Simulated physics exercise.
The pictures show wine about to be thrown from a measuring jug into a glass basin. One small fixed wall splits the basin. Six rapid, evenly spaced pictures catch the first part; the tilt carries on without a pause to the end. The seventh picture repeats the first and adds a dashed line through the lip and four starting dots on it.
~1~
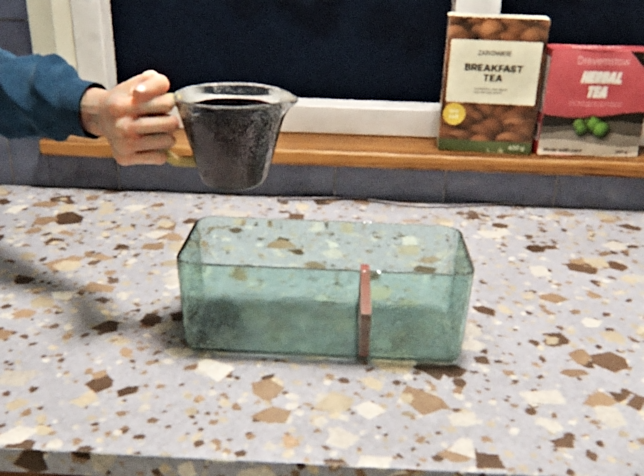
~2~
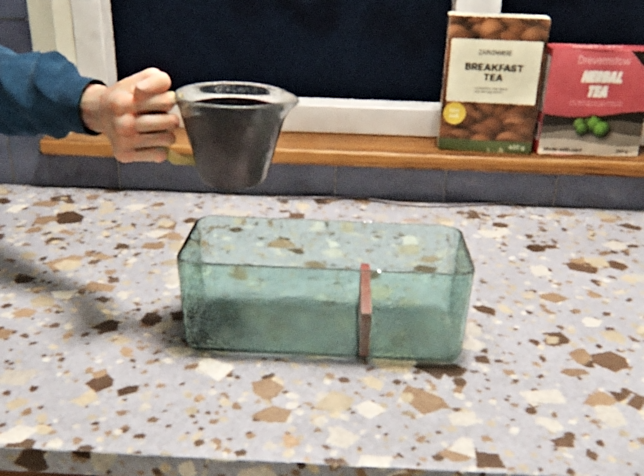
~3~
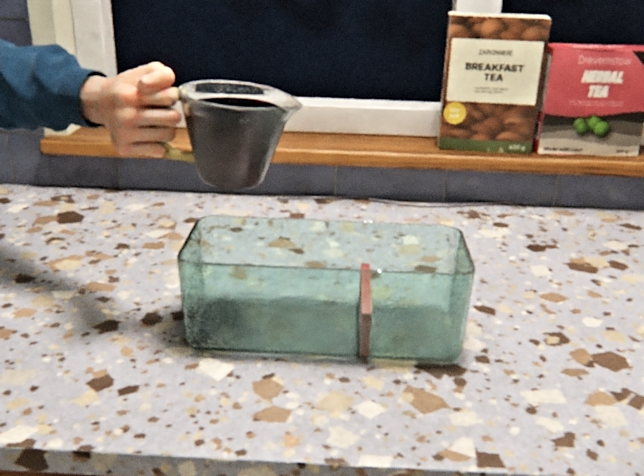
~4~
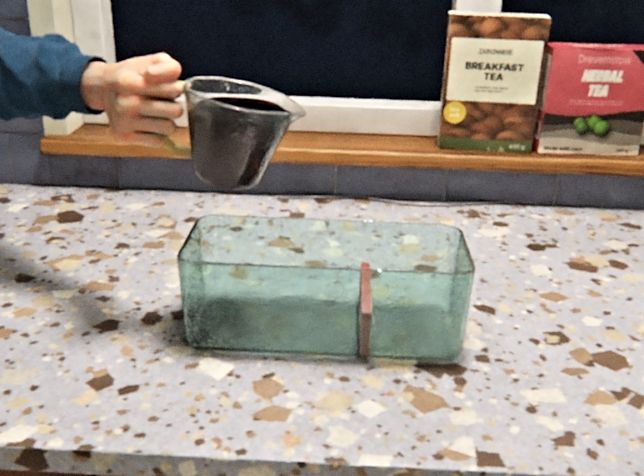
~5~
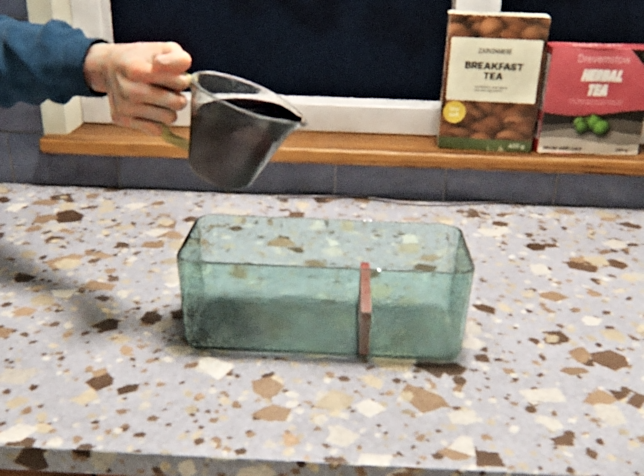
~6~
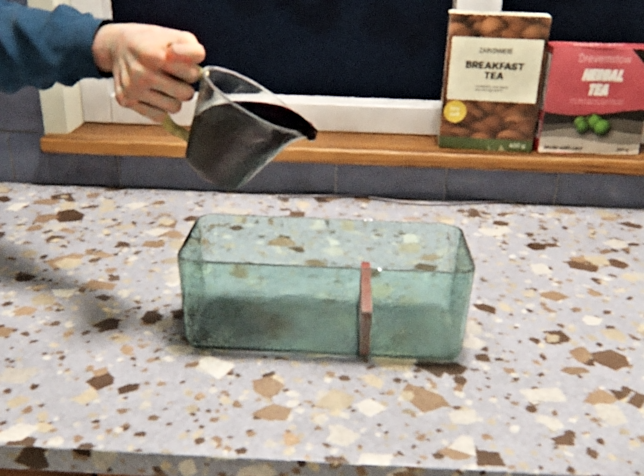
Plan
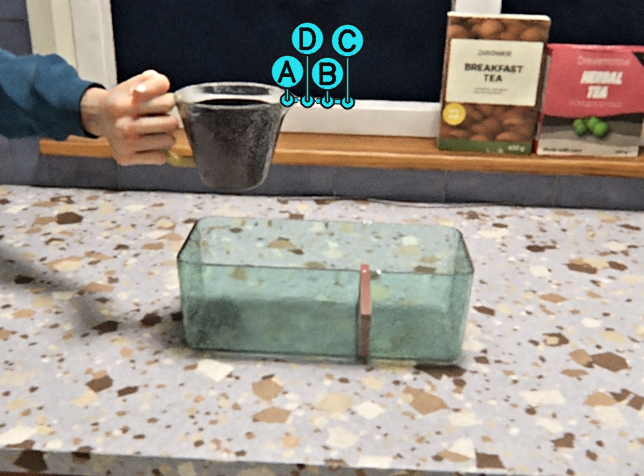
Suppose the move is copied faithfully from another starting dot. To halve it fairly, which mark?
I would pick dot B.
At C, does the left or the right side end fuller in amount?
The right one.
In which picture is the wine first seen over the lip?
In picture 6.
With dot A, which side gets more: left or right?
The left one.
On the marked copy, A at (287, 99); B at (327, 101); C at (347, 102); D at (307, 100).
With A, about 95 % ends left of the wall and 3 % right of it.
With B, about 50 % ends left of the wall and 49 % right of it.
With C, about 16 % ends left of the wall and 83 % right of it.
With D, about 80 % ends left of the wall and 18 % right of it.
